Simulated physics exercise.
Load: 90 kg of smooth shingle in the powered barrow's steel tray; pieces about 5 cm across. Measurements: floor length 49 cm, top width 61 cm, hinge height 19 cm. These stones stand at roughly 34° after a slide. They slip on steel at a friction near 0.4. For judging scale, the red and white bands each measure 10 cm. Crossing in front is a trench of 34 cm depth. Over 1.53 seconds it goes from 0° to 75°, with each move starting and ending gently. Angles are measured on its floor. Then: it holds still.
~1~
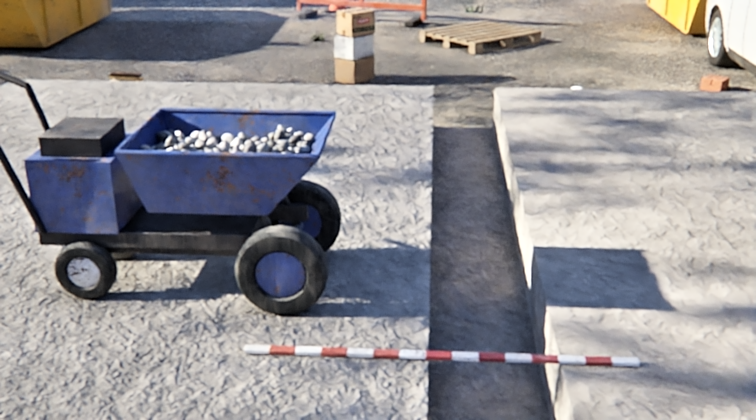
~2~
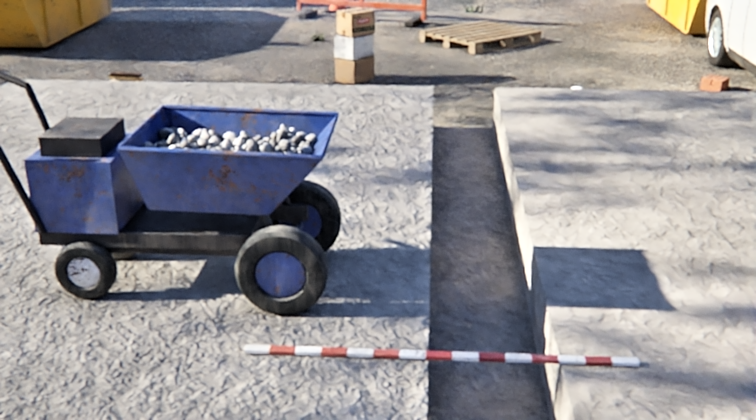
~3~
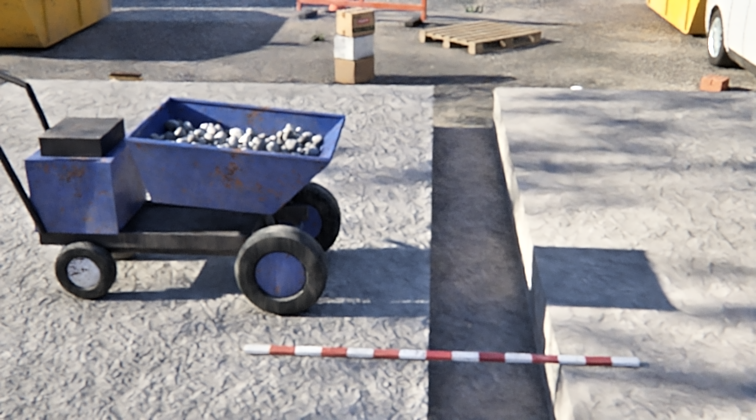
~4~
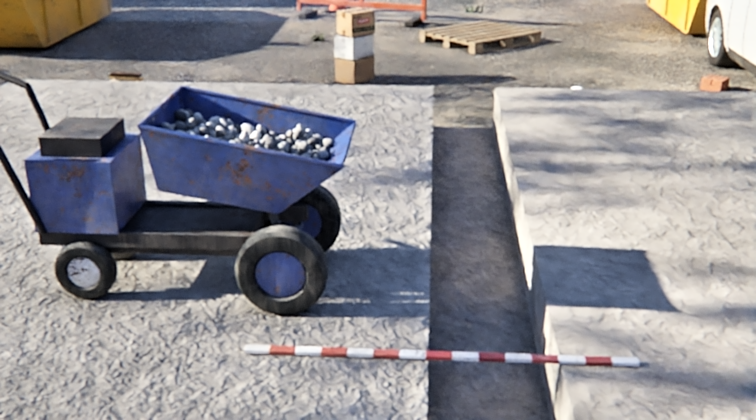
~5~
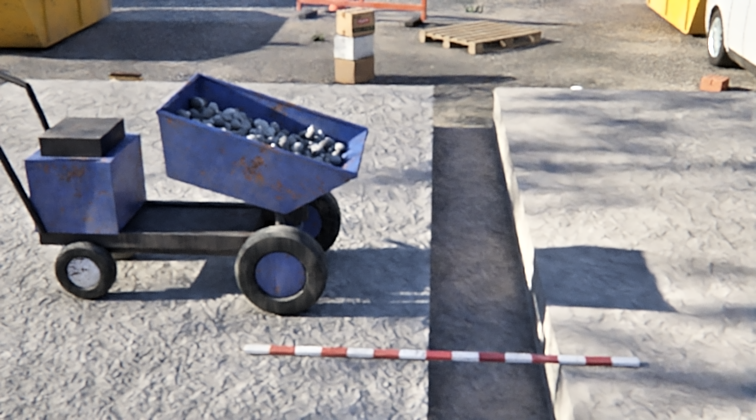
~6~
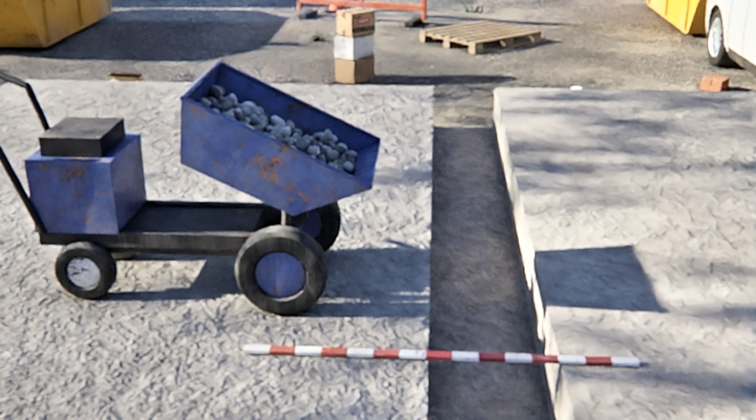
In the video, a blue tray loaded with grey stones on a small wheeled cart beside a trench tilts gradually, its left end rising and its right lip leaning toward the trench, while the cart stays still.
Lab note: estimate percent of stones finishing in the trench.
Approx. 100 %.
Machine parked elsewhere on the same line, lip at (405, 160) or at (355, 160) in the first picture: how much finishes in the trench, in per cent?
From the first spot near 70, from the second near 100 per cent.
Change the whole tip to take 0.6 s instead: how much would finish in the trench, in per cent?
It would come to roughly 100 per cent.
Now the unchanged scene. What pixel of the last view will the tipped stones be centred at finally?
I'd put it close to (491, 346).
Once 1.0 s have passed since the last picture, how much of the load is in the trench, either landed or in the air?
Something like 70 in a hundred.
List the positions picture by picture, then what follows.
Lip at (319, 157), floor tilted 0°, highest stones at (231, 138), in the first frame.
Lip at (322, 158), floor tilted 1°, highest stones at (205, 136), in the second frame.
Lip at (330, 161), floor tilted 5°, highest stones at (190, 131), in the third frame.
Lip at (342, 167), floor tilted 11°, highest stones at (198, 122), in the fourth frame.
The tray is at 18°, its lip at (357, 176); the top of the load is at (206, 111), in the fifth frame.
Lip at (371, 188), floor tilted 26°, highest stones at (219, 99), in the sixth frame.
Then, 0.5 s after the last picture the floor is at 63°, 99 % in the tray; the foremost stones are at (429, 242).
Then, 1.0 s after the last picture the floor is at 75°, 27 % in the tray, 1 % short of the trench, 72 % in the trench; the foremost stones are at (535, 348).
Then, 1.4 s after the last picture the floor is at 75°, 4 % in the tray, 1 % short of the trench, 95 % in the trench; the foremost stones are at (537, 354).
Then, 3.3 s after the last picture the floor is at 75°, 0 % in the tray, 100 % in the trench; the foremost stones are at (537, 358).
